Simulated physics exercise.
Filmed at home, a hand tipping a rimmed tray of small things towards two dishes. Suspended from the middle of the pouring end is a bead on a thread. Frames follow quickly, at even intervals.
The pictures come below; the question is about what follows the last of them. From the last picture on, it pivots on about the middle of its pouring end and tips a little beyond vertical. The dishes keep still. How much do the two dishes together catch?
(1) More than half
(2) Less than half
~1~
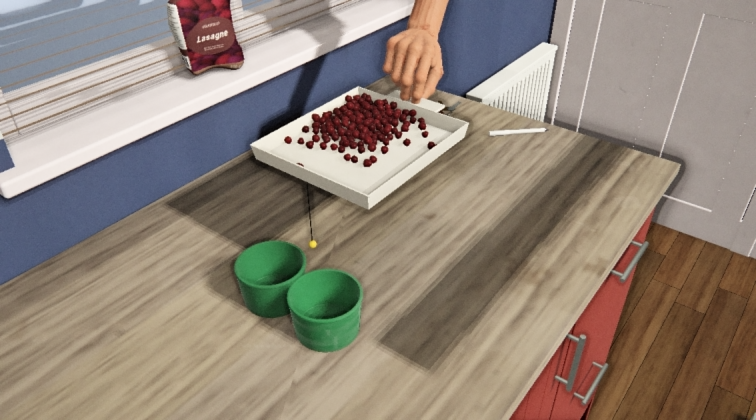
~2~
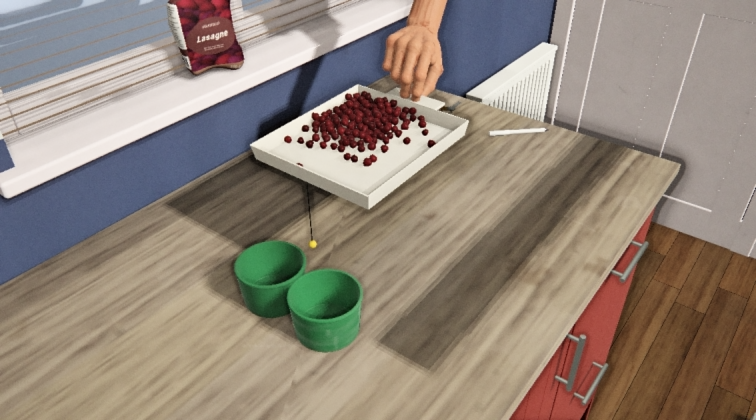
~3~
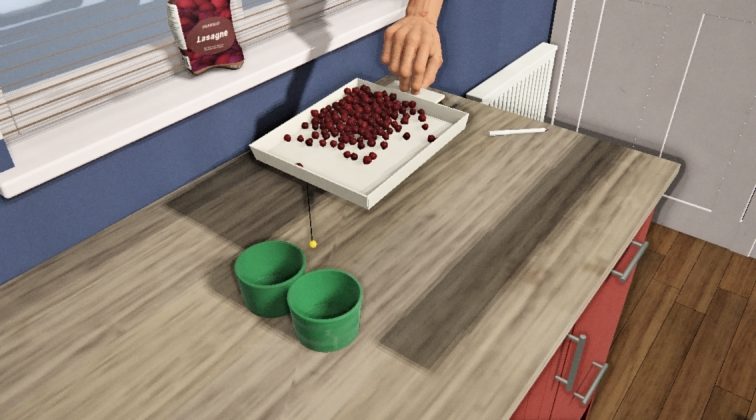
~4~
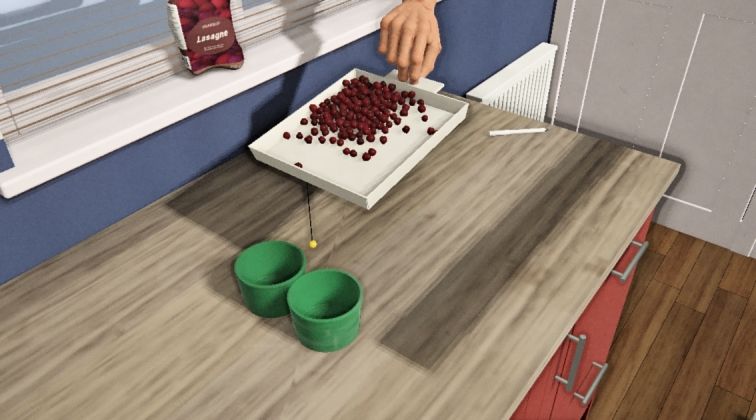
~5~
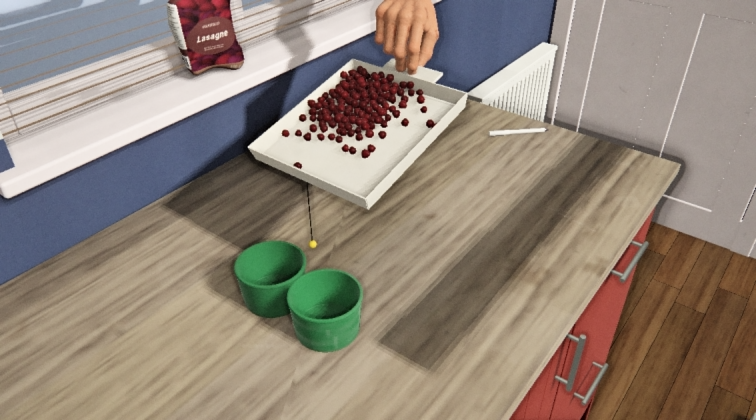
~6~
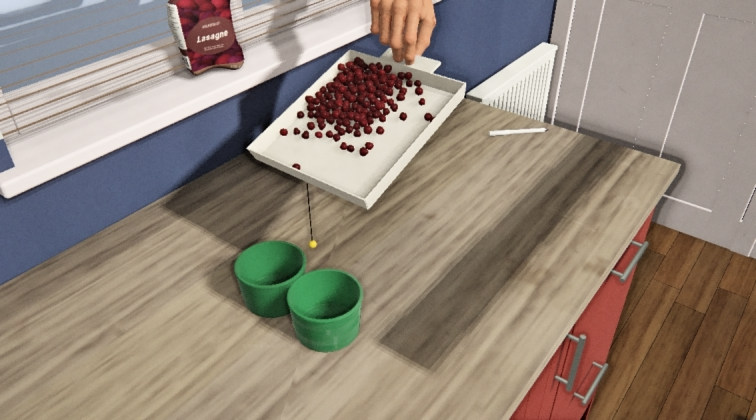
Option 1: More than half.
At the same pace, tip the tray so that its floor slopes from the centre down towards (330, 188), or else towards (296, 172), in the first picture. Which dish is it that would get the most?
One gives the rightmost dish and two gives the leftmost dish.
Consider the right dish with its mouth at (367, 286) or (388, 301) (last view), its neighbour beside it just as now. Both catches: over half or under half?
First try: A minority; second try: A minority.
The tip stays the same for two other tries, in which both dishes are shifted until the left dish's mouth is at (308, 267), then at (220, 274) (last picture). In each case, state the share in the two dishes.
The first try yields 30% and the second yields 30%.
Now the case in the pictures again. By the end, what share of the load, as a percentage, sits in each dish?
Roughly 40 in a hundred end in the left dish and roughly 20 in a hundred in the right dish.
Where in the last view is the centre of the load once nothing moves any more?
The centre settles at about (271, 296).
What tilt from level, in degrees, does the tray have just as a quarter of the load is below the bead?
Roughly 105°.
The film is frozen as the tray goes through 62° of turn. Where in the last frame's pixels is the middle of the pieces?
Centre estimate: (295, 157).
Soon after the last picture, tray tipped steeply; most on the tray; a stray few in the right dish; a stray few in the left dish; a stray few outside both; a small part in the air.
A little later, tray tipped past a quarter turn; most on the tray; a stray few in the right dish; a small part in the left dish; a small part outside both; a small part in the air.
Later still, tray tipped past a quarter turn; about a quarter in the right dish; about half in the left dish; about a third outside both; a stray few in the air.
At rest, tray tipped past a quarter turn; about a quarter in the right dish; about half in the left dish; about a third outside both.
